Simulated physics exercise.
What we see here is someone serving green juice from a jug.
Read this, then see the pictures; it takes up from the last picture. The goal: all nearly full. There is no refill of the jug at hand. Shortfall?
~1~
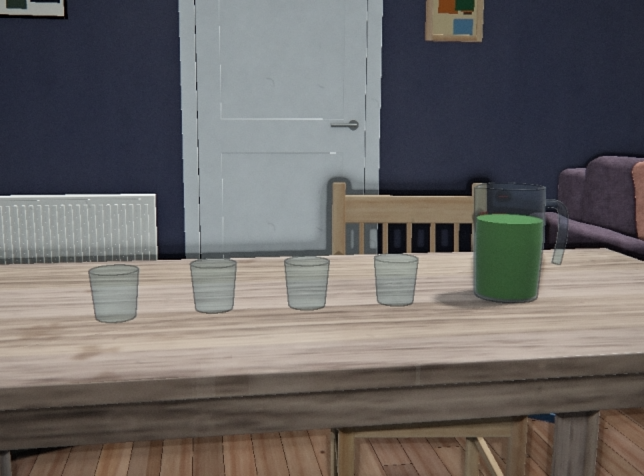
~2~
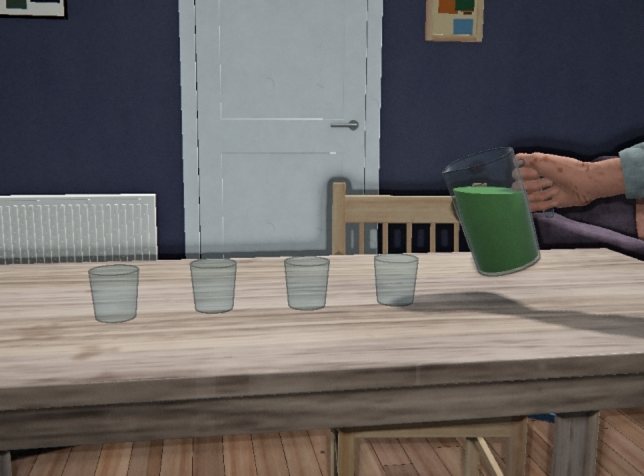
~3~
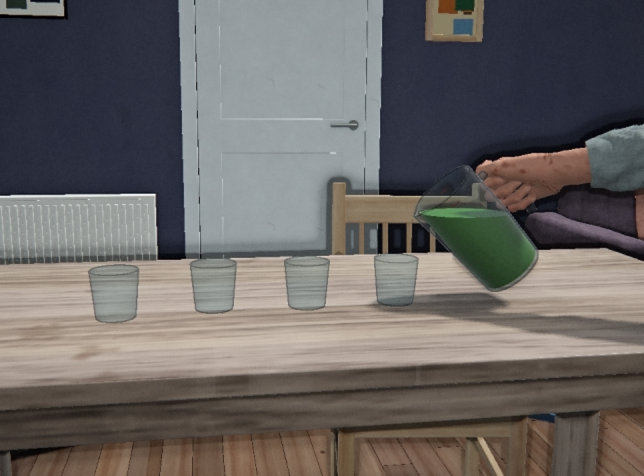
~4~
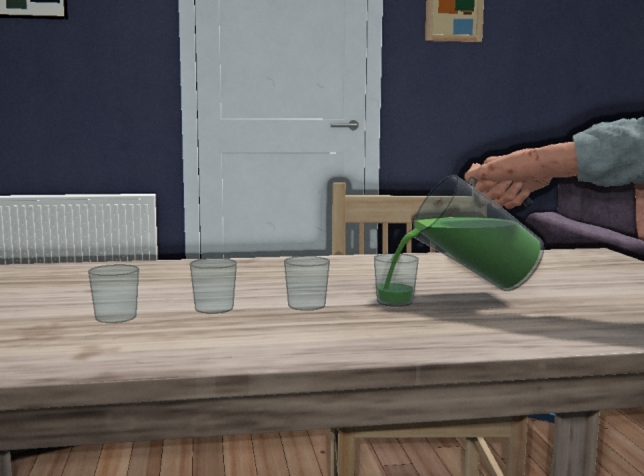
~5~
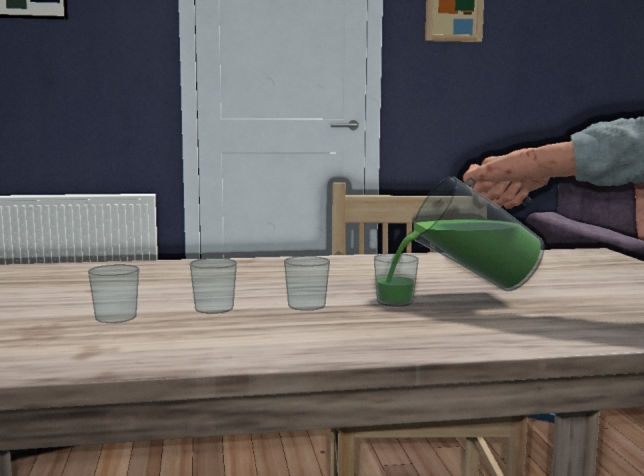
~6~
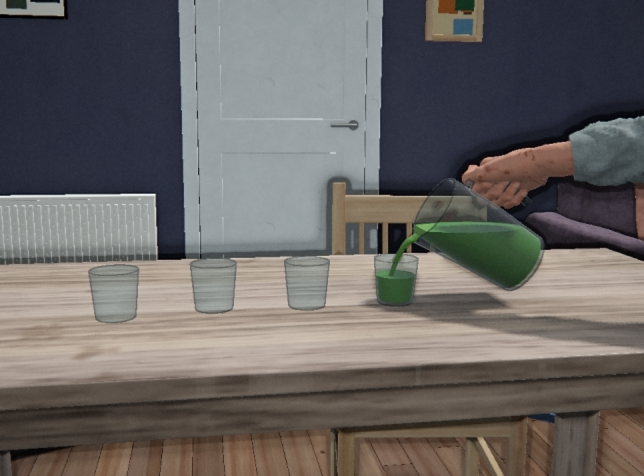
No.
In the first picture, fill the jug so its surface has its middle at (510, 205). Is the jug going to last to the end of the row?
It lasts.
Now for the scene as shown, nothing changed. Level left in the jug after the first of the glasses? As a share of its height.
Roughly 60 %.
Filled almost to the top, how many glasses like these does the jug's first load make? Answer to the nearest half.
It comes to around 6.0 servings.
Next, the first is about three quarters full.
After that, the first is done and the jug has about three quarters of its load.
Finally, all four are full and about a third of the green juice is over.
